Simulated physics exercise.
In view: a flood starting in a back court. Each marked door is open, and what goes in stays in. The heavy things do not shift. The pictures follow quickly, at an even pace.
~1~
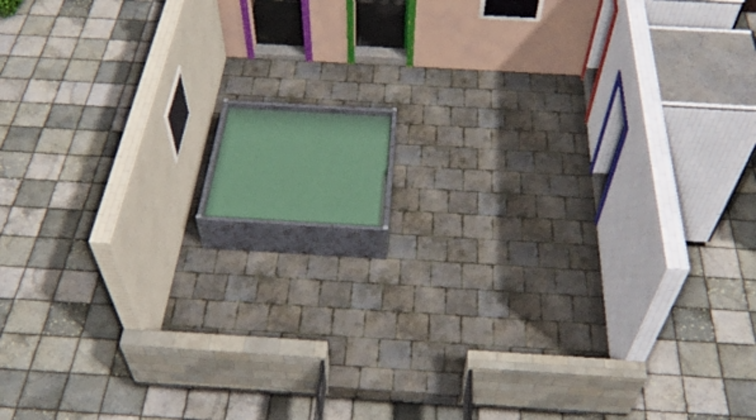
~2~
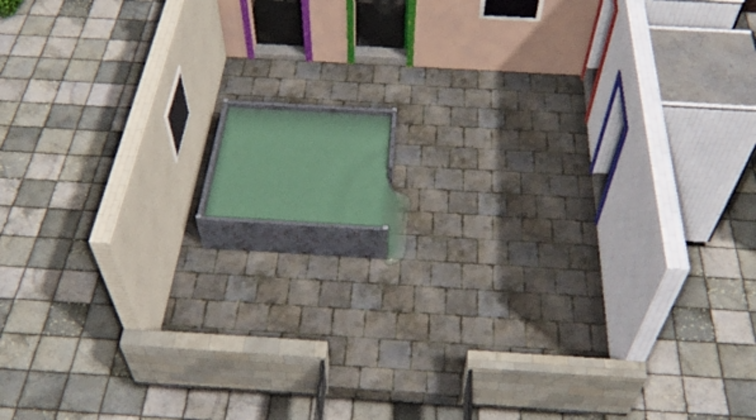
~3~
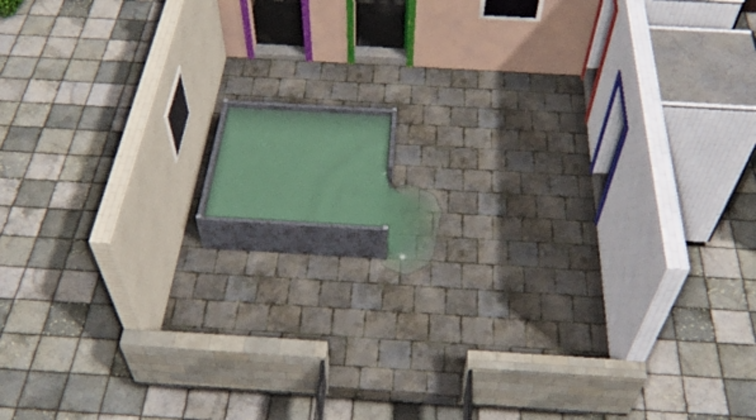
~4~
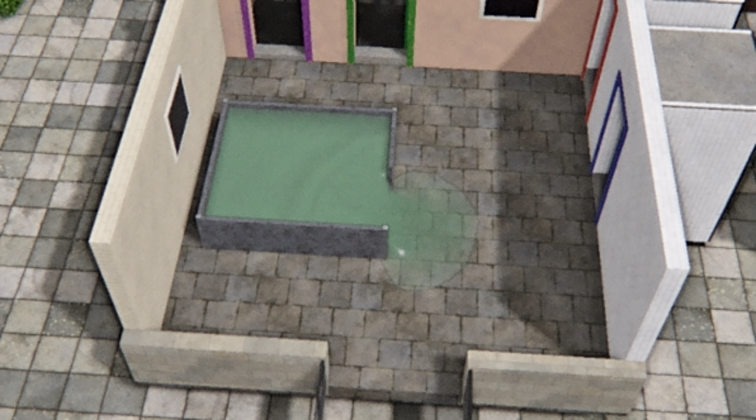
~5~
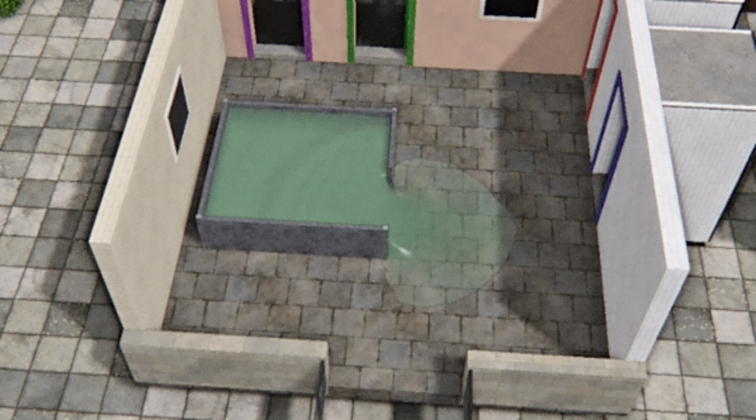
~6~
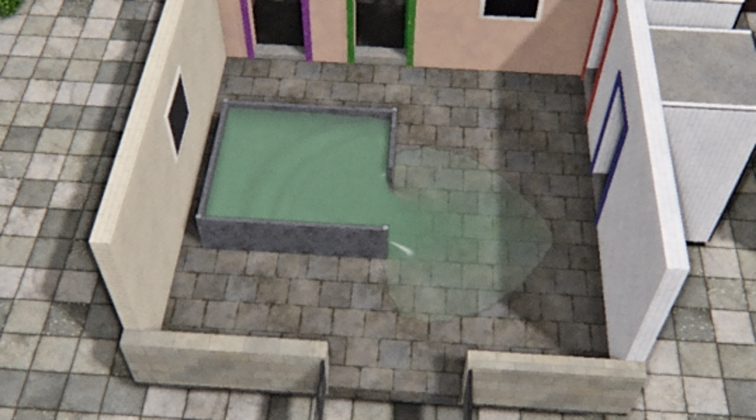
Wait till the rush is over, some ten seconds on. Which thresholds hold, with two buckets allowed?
In the end: The blue door takes more than that; the red door stays under that; the green door stays under that; the purple door stays under that.
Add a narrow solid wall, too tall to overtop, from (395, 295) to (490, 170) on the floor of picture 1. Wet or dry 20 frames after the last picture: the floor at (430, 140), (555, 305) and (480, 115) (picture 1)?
In turn: Awash, dry, under water.
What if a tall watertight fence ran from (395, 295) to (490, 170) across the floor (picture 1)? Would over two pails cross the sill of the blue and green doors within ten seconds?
Blue door stays under; green door holds.
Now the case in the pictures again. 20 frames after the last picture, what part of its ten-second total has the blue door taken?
Close to 50 %.
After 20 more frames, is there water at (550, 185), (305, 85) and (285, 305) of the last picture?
As listed: Awash, dry, free of water.
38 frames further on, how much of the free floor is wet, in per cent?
Close to 80 %.
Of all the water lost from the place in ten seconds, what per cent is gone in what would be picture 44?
Near 65 in a hundred.
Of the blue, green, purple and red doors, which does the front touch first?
First comes the door marked blue.
A moment on, water covers 35 % of the floor; the blue door under two buckets in, the red door not reached, the green door not reached, the purple door not reached.
Next, water covers 40 % of the floor; the blue door over two buckets in, the red door not reached, the green door not reached, the purple door not reached.
Then, water covers 40 % of the floor; the blue door far over two buckets in, the red door wet at the sill, nothing in, the green door not reached, the purple door not reached.
Later, water covers 80 % of the floor; the blue door far over two buckets in, the red door wet at the sill, nothing in, the green door wet at the sill, nothing in, the purple door not reached.
In the end, water covers 95 % of the floor; the blue door far over two buckets in, the red door wet at the sill, nothing in, the green door wet at the sill, nothing in, the purple door wet at the sill, nothing in.
